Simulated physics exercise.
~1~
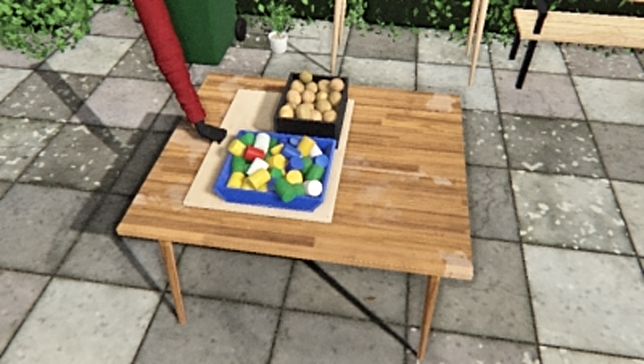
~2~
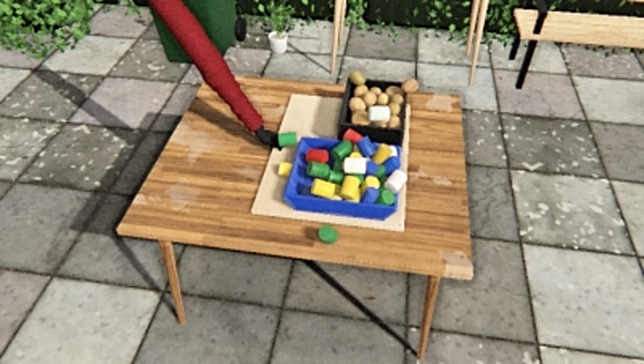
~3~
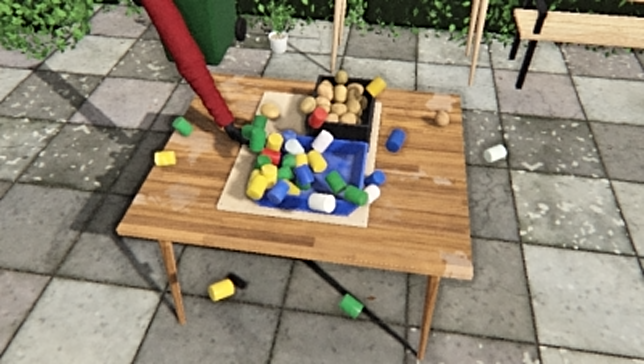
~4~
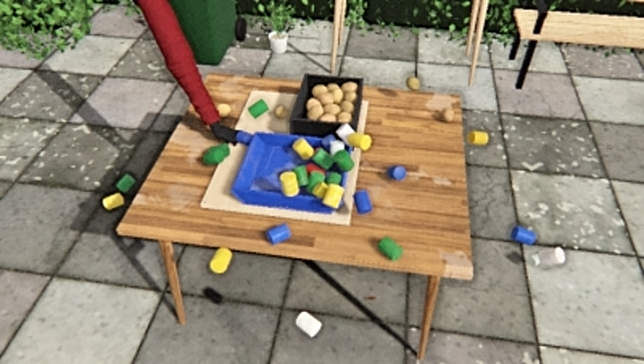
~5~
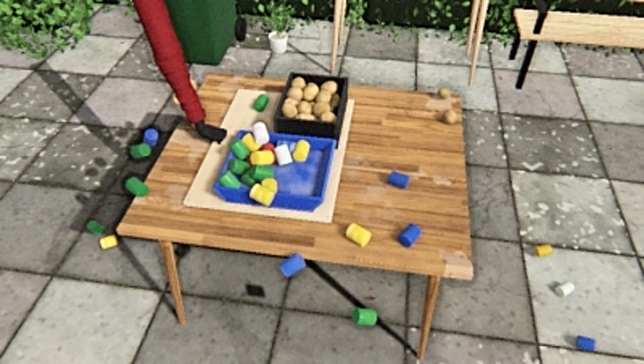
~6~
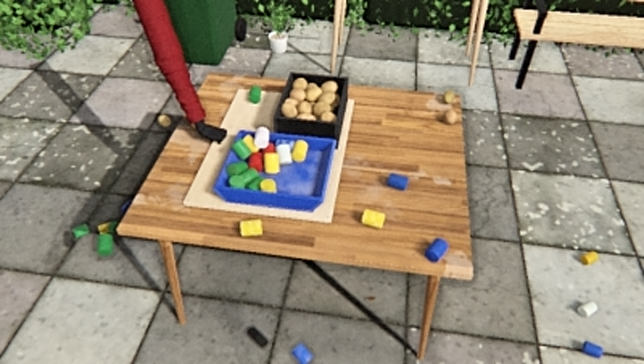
A red mechanical arm shakes a board holding a blue tray of colourful cylinders and a black tray of potatoes on a wooden table, seen from above on a paved patio. The board slides right, and the blue tray's heaped red, green, yellow, blue and white pieces begin tumbling out. As it swings back left, many more scatter over the tabletop and drop to the paving, while a few potatoes escape too. The board comes to rest at the left, leaving the blue tray partly empty and the black tray still mostly full.
